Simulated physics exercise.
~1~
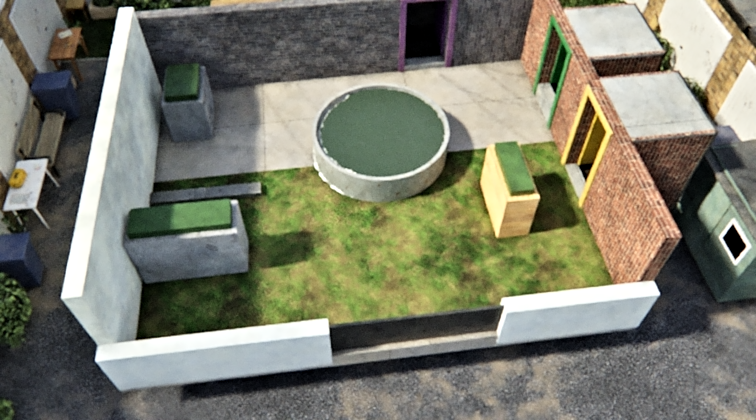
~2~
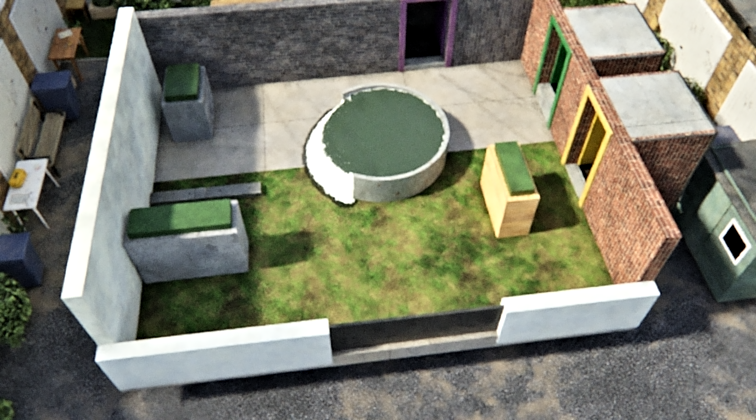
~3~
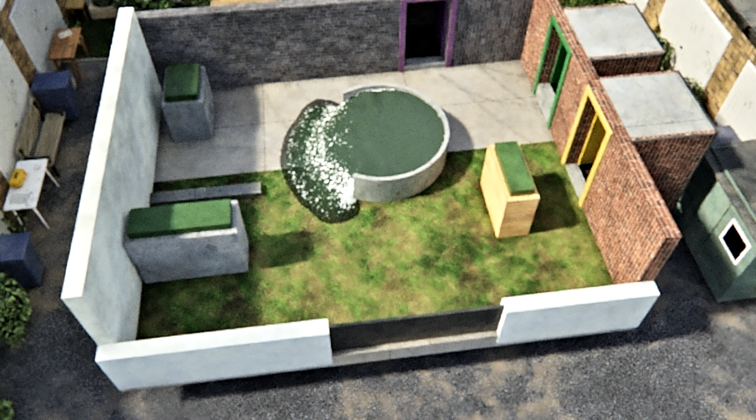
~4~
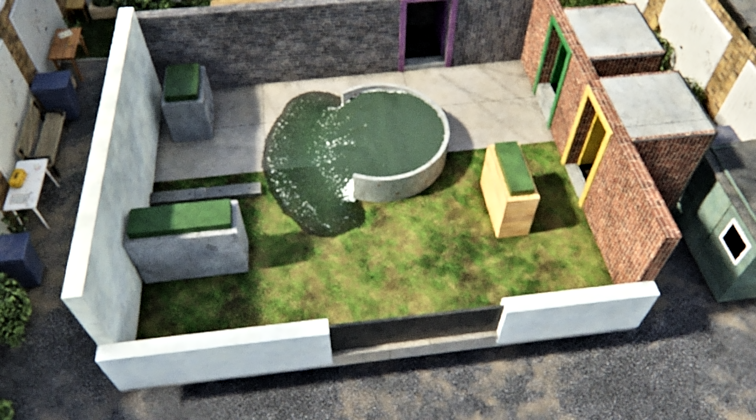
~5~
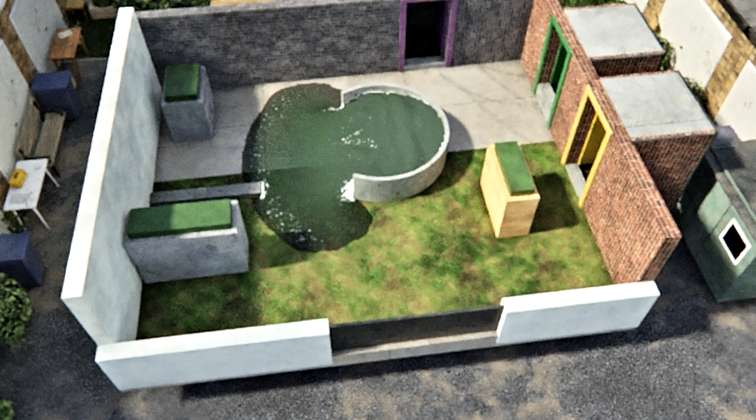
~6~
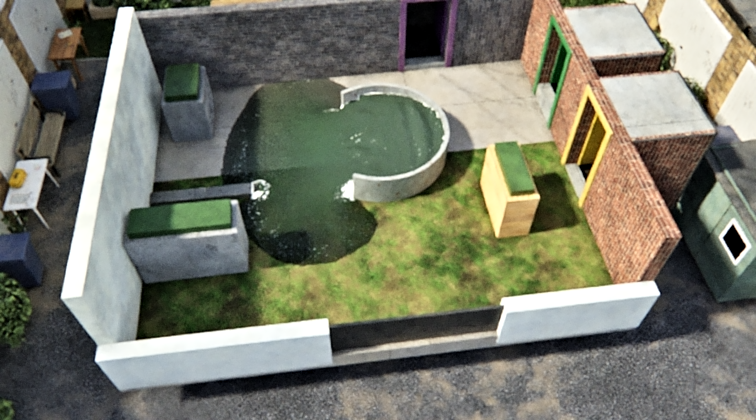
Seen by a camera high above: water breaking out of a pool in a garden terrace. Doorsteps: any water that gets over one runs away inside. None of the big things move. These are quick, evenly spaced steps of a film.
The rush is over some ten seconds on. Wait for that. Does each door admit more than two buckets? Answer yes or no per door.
Answers: The purple door: No; the yellow door: No; the green door: No.
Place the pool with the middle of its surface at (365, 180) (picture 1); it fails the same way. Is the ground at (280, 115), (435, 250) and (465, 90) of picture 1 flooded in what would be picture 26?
So, in the order given, I'd say soaked through, unaffected, unaffected.
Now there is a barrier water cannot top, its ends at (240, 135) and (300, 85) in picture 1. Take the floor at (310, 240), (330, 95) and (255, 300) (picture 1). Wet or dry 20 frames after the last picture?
Listed order: Swamped, swamped, swamped.
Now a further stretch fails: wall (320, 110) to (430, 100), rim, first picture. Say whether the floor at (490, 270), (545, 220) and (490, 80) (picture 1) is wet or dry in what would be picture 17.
First kept bare, second kept bare, third soaked through.
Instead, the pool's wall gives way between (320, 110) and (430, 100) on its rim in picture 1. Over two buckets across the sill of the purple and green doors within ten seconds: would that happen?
I'd expect the purple door to exceed it and the green door to fall short.
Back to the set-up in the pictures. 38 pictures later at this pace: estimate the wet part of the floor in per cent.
Roughly 60 per cent.
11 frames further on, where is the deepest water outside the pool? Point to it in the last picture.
Point to roughly (166, 163).
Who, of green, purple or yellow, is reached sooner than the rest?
The purple one.
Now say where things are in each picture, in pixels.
Still water in the round tank at (381, 131), in the first frame.
Water pours out at (318, 151) and has run to a hidden place, in the second frame.
Water pours out at (318, 152) and has run to (337, 220), in the third frame.
The front is at (338, 230), out from the gap at (318, 153), in the fourth frame.
The front is at (312, 248), out from the gap at (318, 153), in the fifth frame.
Water pours out at (318, 153) and has run to (302, 260), in the sixth frame.
A moment on, water covers 30 % of the floor; the purple door not reached, the yellow door not reached, the green door not reached.
Next, water covers 40 % of the floor; the purple door not reached, the yellow door not reached, the green door not reached.
Then, water covers 45 % of the floor; the purple door not reached, the yellow door not reached, the green door not reached.
Later, water covers 60 % of the floor; the purple door wet at the sill, nothing in, the yellow door not reached, the green door not reached.
In the end, water covers 85 % of the floor; the purple door wet at the sill, nothing in, the yellow door not reached, the green door wet at the sill, nothing in.
